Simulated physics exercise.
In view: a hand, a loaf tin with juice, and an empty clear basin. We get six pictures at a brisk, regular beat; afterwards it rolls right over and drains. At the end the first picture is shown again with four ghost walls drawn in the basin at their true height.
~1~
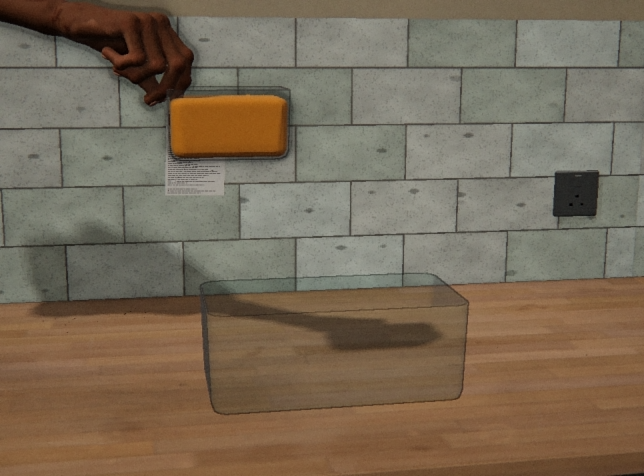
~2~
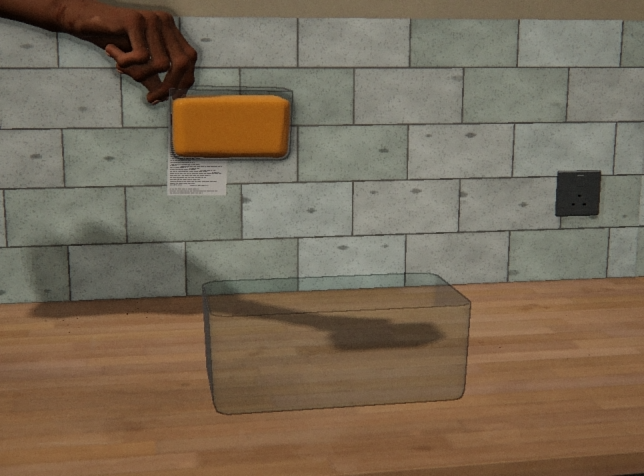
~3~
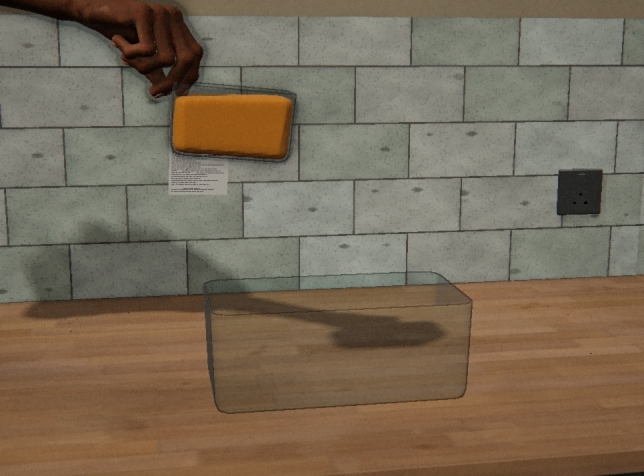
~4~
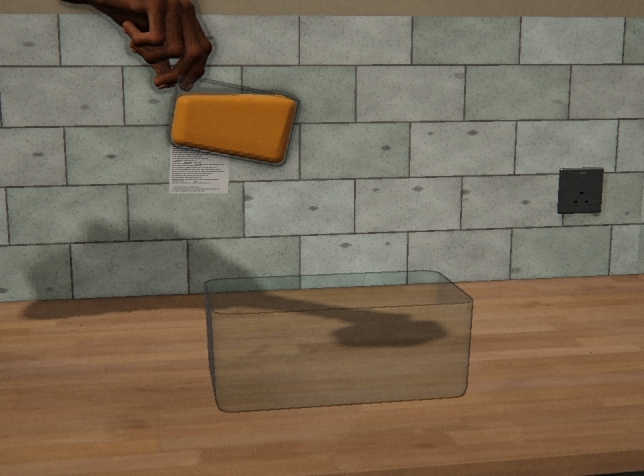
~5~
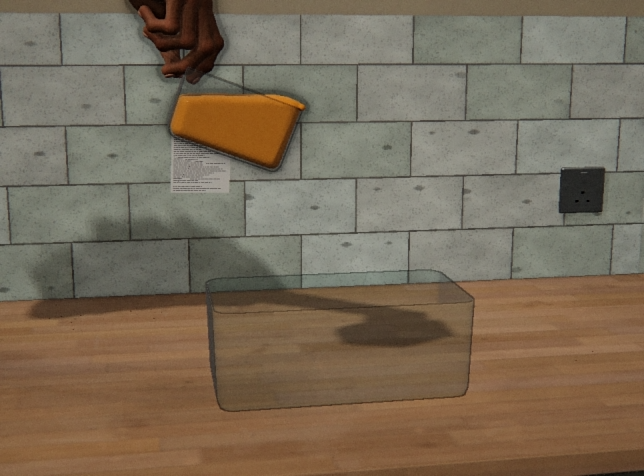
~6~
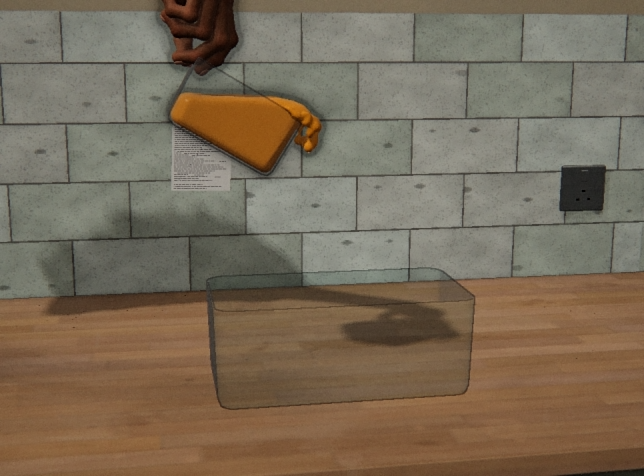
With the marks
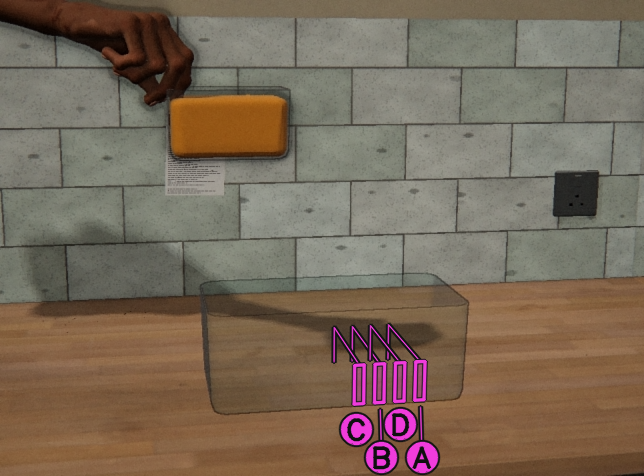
The clip shows a hand holding a clear container of orange liquid above an empty clear basin on a wooden counter; the hand gradually tilts the container to the right, and the liquid begins to flow over its lip.
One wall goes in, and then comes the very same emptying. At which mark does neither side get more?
Take B.
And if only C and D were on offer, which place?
The answer is C.
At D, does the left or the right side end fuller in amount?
More ends on the left.
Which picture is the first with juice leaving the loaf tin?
Picture 5.
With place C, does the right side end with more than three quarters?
No.
On the marked copy, A at (420, 407); B at (380, 409); C at (359, 410); D at (400, 408).
With A, about 94 % ends left of the wall and 4 % right of it.
With B, about 46 % ends left of the wall and 52 % right of it.
With C, about 30 % ends left of the wall and 68 % right of it.
With D, about 83 % ends left of the wall and 14 % right of it.
